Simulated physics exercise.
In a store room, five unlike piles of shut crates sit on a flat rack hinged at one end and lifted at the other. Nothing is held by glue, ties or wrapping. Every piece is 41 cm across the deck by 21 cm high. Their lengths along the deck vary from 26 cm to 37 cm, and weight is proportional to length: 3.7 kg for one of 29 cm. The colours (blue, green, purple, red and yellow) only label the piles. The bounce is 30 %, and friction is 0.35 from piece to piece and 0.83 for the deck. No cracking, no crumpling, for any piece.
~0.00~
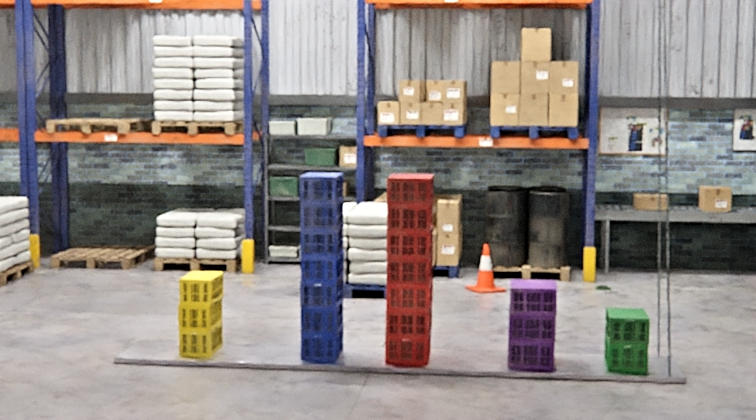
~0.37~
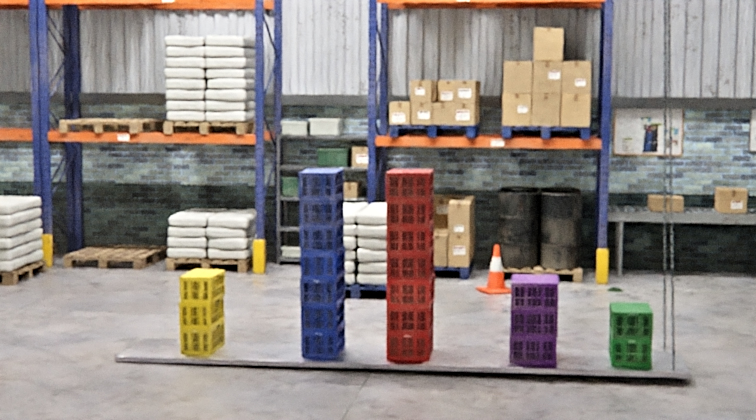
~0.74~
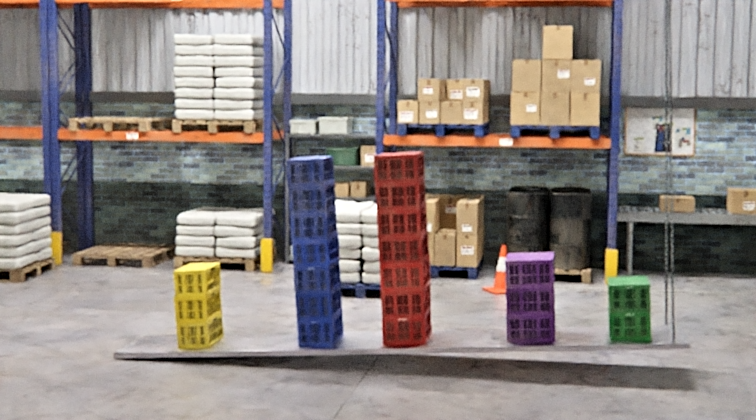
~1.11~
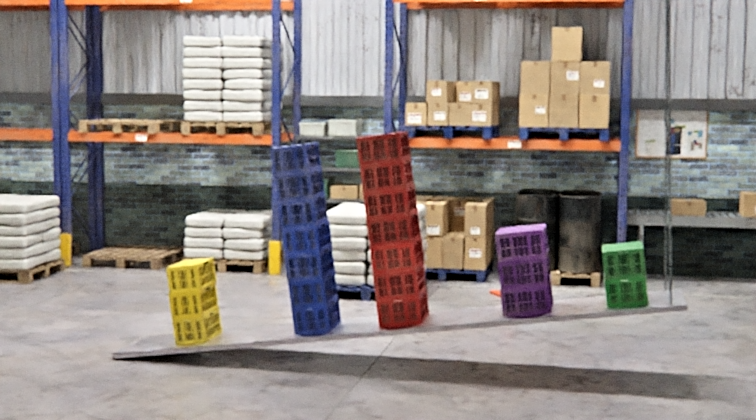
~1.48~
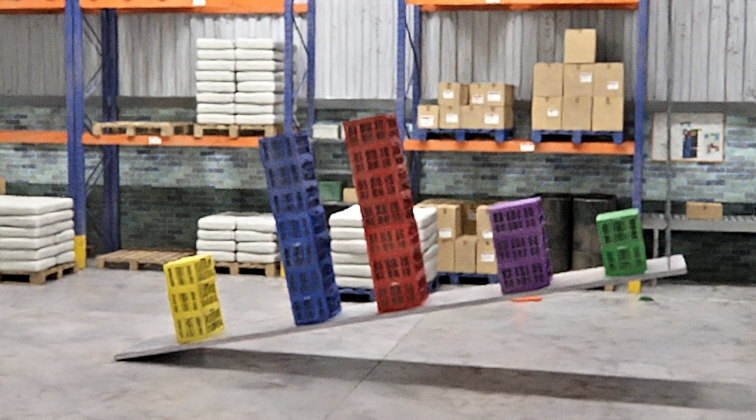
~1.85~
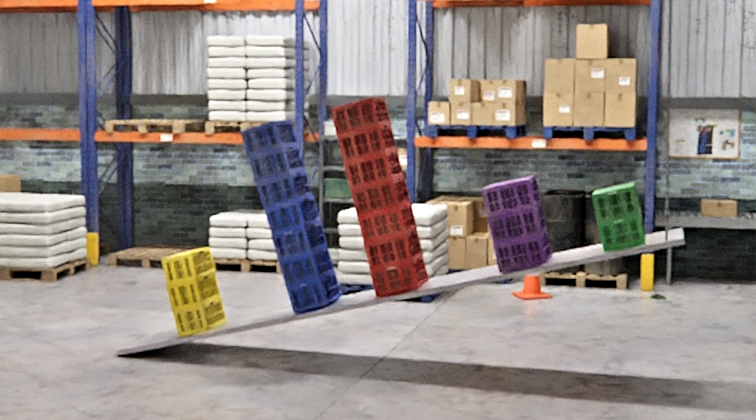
To begin with, yellow, blue, red, purple and green piles of crates stand upright on a flat grey deck in a warehouse. The deck's right end then rises steadily, tilting every pile to the left, and the tall blue and red ones lean with their crates slightly shifted, all still stacked.
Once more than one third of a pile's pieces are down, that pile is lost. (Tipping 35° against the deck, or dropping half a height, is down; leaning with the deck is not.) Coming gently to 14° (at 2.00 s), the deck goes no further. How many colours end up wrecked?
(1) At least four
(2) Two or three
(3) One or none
The answer is 2.
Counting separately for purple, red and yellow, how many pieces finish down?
Purple: 0; red: 7; yellow: 2.
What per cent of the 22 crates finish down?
Roughly 75 percent.
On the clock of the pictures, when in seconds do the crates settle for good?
About 4.5 s.
After 2.24 s, slope 14°; none of the 22 crates down, 14 disturbed; top blue crate leaning 18°; top red crate leaning 7°.
After 2.62 s, slope 14°; 7 of the 22 crates down; top blue crate on its side; top red crate leaning 26°, 8 cm lower.
After 3.02 s, slope 14°; 16 of the 22 crates down; top red crate on its side; top blue crate leaning 66°, 94 cm lower.
After 3.56 s, slope 14°; 16 of the 22 crates down; top red crate upside down; top blue crate on its side.
At rest (4.9 s), slope 14°; 16 of the 22 crates down; top red crate upside down; top yellow crate on its side. Wrecked, blue, red and yellow. As the last picture would show them, middles, top red crate near (100, 283), top yellow crate near (79, 330).
